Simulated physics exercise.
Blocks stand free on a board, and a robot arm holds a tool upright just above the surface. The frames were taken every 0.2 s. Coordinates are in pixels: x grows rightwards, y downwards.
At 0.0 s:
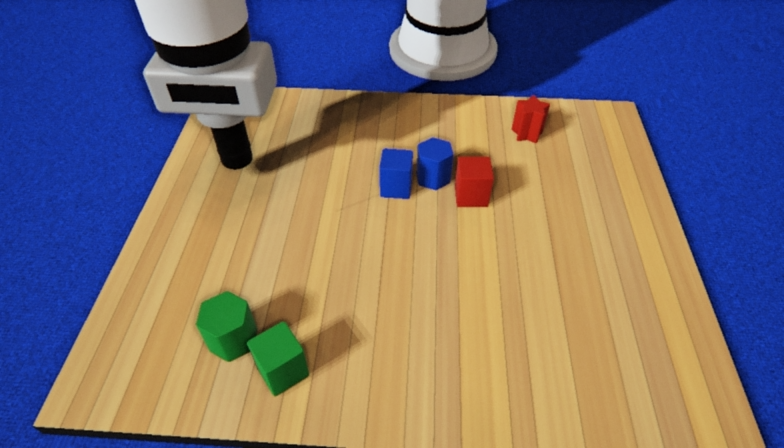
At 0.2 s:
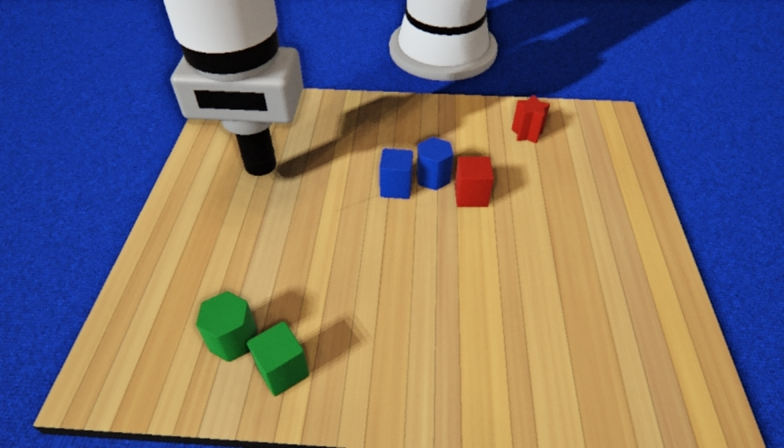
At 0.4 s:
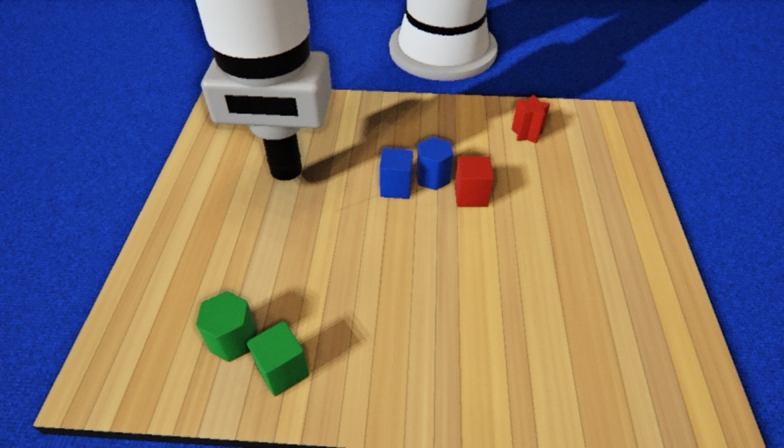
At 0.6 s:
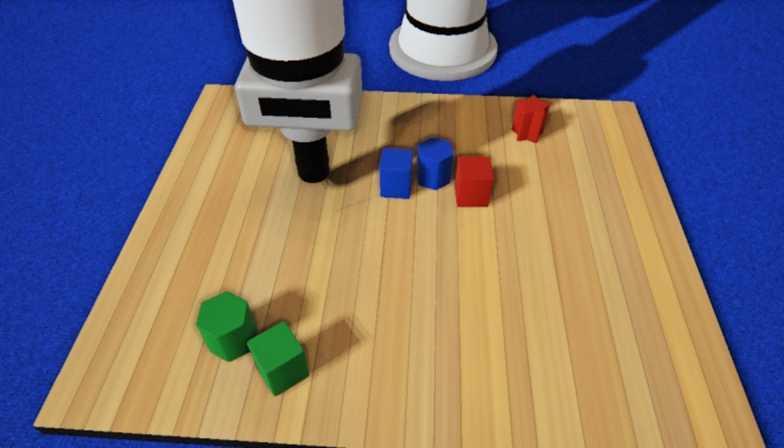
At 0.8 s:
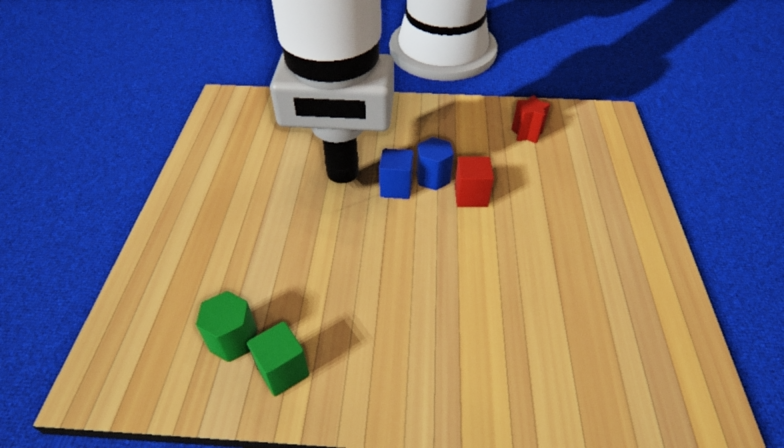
The video shows a robot arm moving its upright black tool rightward above a wooden board, from the upper left to just left of a blue square block, while the blue, red and green blocks all stay still.
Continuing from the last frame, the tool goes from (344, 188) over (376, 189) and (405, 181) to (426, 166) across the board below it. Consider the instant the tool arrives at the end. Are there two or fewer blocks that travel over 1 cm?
Final answer: Yes.
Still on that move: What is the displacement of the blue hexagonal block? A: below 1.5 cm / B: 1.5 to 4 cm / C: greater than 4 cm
I choose C.
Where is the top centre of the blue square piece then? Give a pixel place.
(459, 140)
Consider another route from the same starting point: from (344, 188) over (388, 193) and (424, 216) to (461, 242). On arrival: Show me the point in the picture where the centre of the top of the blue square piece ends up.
The middle of its upper face should be somewhere near (441, 166).
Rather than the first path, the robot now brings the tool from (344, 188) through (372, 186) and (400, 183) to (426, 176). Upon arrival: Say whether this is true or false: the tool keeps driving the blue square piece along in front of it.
That claim is true.
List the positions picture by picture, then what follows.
The first picture shows tip of the tool (238, 160), middles of tops, blue square piece (397, 159), blue hexagonal block (436, 149), red square piece (476, 167).
The second picture shows tool (261, 166), nothing pushed.
The third picture shows tool (287, 171), nothing pushed.
The fourth picture shows tool (314, 173), nothing pushed.
The fifth picture shows tool (343, 174), blue square piece (397, 159), blue hexagonal block (436, 149), red square piece (476, 167).
On the path given first. One third of the way, tool (377, 174); blue square piece (409, 159), turned 10° anticlockwise.
Two thirds of the way, tool (406, 166); blue square piece (438, 151), turned 15° anticlockwise; blue hexagonal block (467, 141); red square piece (479, 168).
At the end, tool (427, 151); blue square piece (459, 140); blue hexagonal block (492, 137), turned 15° clockwise; red square piece (481, 167), turned 20° clockwise.
